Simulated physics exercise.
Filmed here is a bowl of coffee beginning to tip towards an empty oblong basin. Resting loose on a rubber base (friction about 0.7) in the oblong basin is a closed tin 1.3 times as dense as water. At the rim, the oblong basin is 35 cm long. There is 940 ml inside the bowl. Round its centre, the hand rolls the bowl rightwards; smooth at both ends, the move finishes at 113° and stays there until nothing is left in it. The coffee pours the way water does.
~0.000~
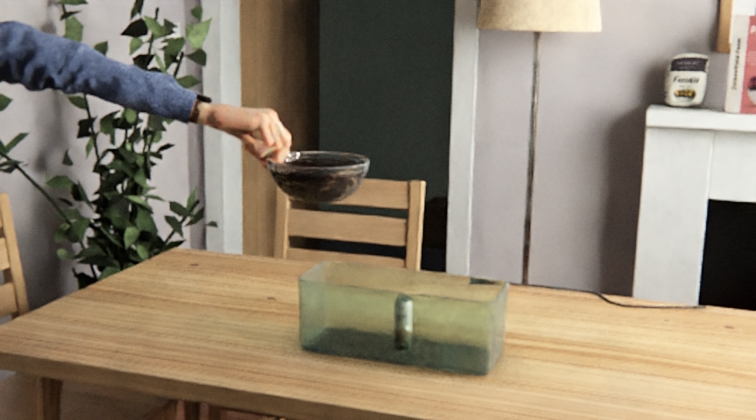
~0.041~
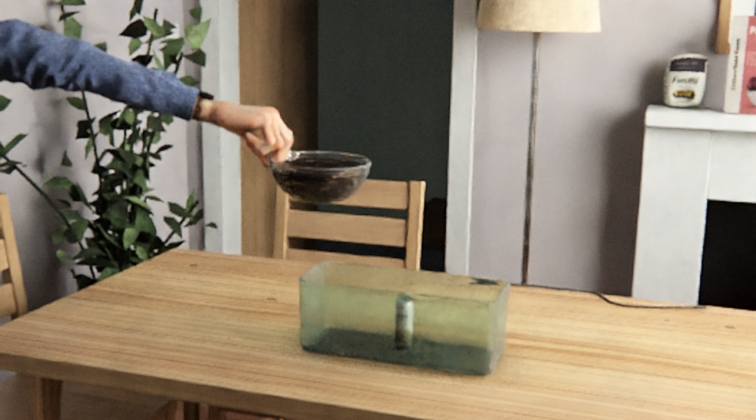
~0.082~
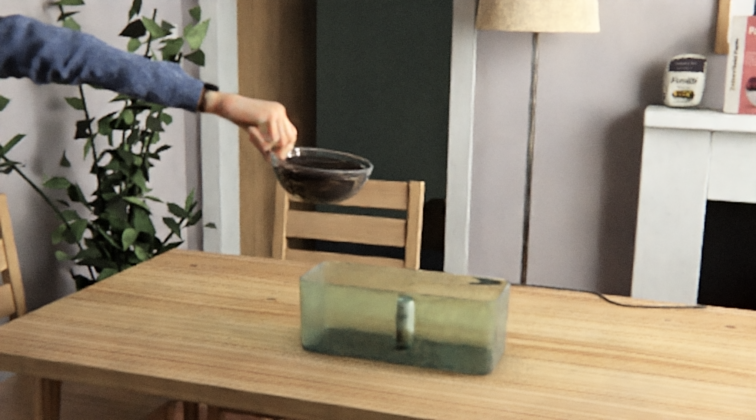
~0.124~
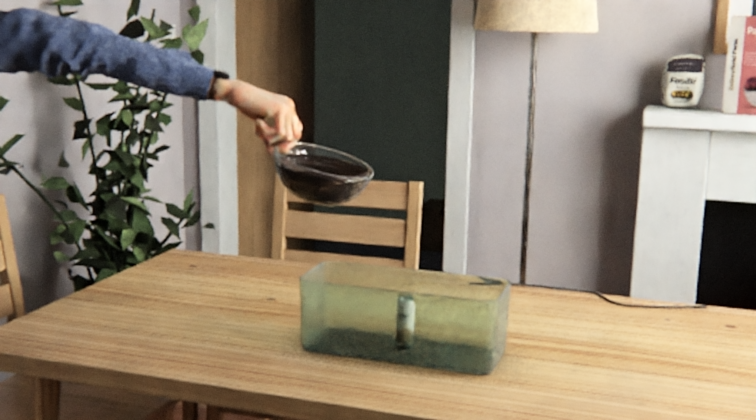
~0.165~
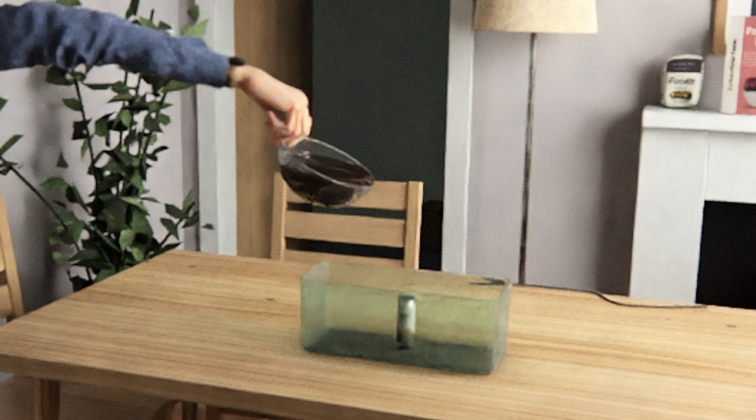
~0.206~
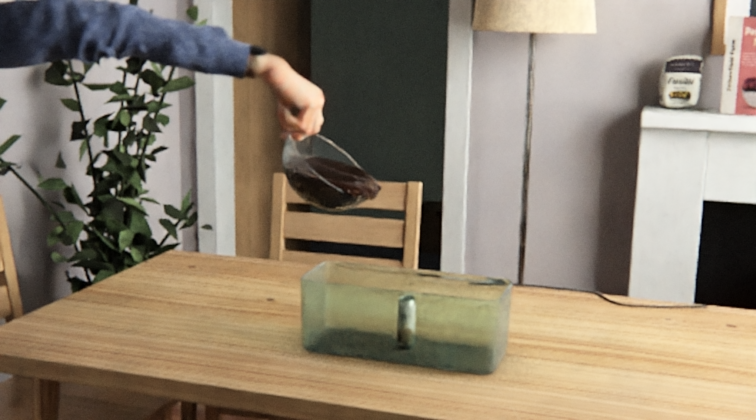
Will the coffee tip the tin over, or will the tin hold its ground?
It is tipped over.
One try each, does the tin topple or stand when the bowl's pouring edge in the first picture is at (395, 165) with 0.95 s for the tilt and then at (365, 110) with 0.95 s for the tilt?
First it stays on its base; then it stays on its base.
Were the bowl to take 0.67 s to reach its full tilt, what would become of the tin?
Result: Tin tipped over.
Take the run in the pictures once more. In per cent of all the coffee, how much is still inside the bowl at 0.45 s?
Some 1 % of it is still there.
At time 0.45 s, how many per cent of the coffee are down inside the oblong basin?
I reckon close to 56 percent of it.
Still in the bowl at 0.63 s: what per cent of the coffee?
I'd estimate some 0 per cent.
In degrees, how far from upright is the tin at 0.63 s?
The tilt is near 20°.
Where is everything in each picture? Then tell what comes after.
In the first frame, it leans 0°; its right rim is at (366, 164); the coffee meets the walls at (277, 162) and (365, 169); the oblong basin's rim runs from (311, 271) to (502, 293); the tin's top is at (404, 301).
In the second frame, it leans 2°; its right rim is at (367, 166); the coffee meets the walls at (278, 162) and (366, 170).
In the third frame, it leans 7°; its right rim is at (369, 170); the coffee meets the walls at (280, 159) and (367, 172).
In the fourth frame, it leans 15°; its right rim is at (370, 177); the coffee meets the walls at (282, 156) and (370, 175).
In the fifth frame, it leans 26°; its right rim is at (370, 187); the coffee meets the walls at (286, 155) and (369, 181); 2 per cent is over the edge.
In the sixth frame, it leans 38°; its right rim is at (368, 198); the coffee meets the walls at (290, 157) and (354, 179); 10 per cent is over the edge.
After 0.45 s the tilt is 108° and 1 per cent is still to pour; the tin stands where it began.
After 0.63 s the tilt is 113° and 0 per cent is still to pour; the tin leans 19°.
After 0.82 s the tilt is 113° and 0 per cent is still to pour; the tin lies on its side.
After 1.02 s the tilt is 113° and 0 per cent is still to pour; the tin lies on its side.
In the end the tin lies on its side.
